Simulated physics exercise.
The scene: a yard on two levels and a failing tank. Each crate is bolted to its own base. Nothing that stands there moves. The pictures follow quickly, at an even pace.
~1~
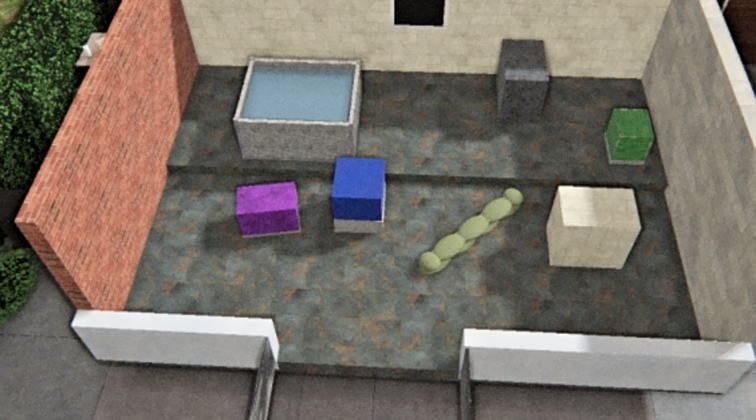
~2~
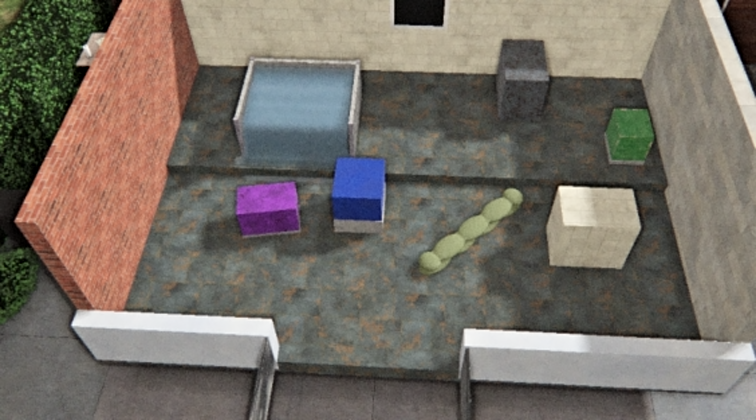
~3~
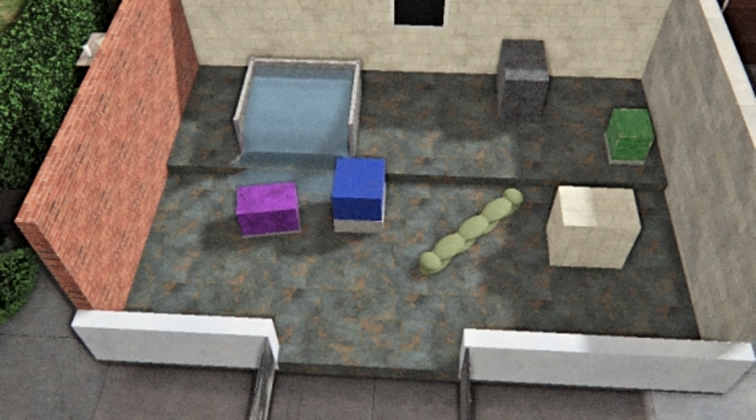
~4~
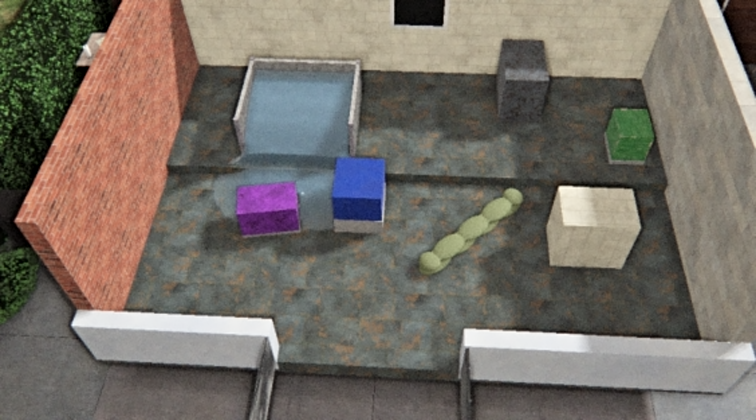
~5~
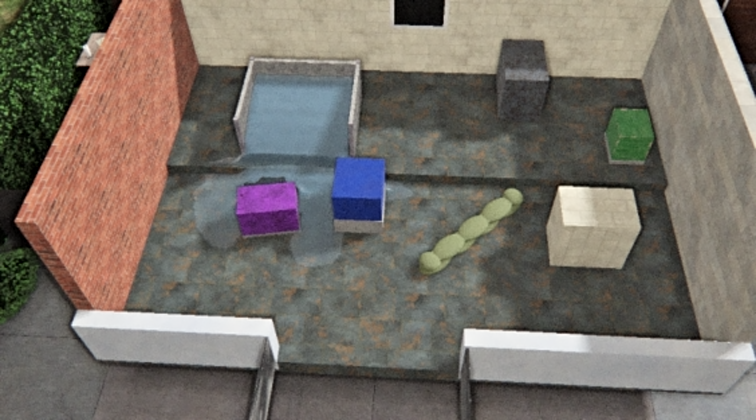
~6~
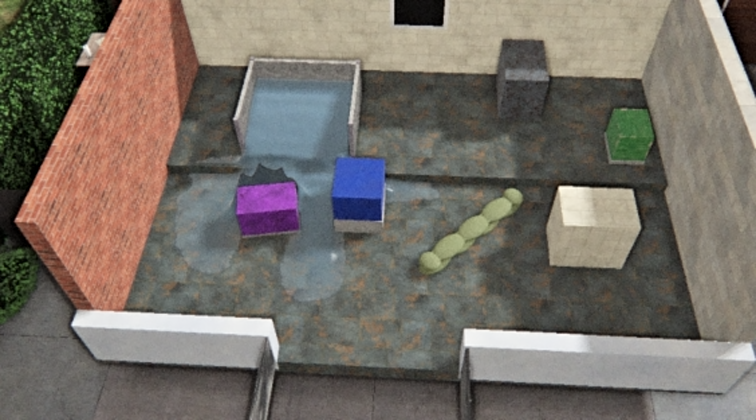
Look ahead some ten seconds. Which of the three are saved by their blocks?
In the end: The purple crate gets wet; the green crate stays dry; the blue crate gets wet.
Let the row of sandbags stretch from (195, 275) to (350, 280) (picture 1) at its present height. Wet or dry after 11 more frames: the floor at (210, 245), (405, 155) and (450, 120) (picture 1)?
In turn: Flooded, clear, no water.
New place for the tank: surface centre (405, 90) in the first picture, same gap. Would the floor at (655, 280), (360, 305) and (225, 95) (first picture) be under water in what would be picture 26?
In turn: Not flooded, covered, not flooded.
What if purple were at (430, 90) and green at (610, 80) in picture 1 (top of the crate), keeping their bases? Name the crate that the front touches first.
That is the one in blue.
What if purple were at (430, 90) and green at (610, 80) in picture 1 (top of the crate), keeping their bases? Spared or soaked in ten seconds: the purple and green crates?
One by one: Purple crate is spared; green crate keeps dry.
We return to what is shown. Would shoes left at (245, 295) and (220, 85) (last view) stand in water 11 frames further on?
In that order: Wet, not flooded.
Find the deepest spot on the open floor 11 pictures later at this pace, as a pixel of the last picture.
Around (178, 340).
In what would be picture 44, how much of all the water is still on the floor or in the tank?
I make it 72 per cent.
A moment on, water covers 25 % of the floor; the purple crate water round its plinth, the green crate not reached, the blue crate water round its plinth.
Next, water covers 35 % of the floor; the purple crate water round its plinth, the green crate not reached, the blue crate water round its plinth.
Then, water covers 40 % of the floor; the purple crate water round its plinth, the green crate not reached, the blue crate water round its plinth.
Later, water covers 45 % of the floor; the purple crate water round its plinth, the green crate not reached, the blue crate water round its plinth.
In the end, water covers 55 % of the floor; the purple crate was topped, the green crate stayed above the water, the blue crate was topped.
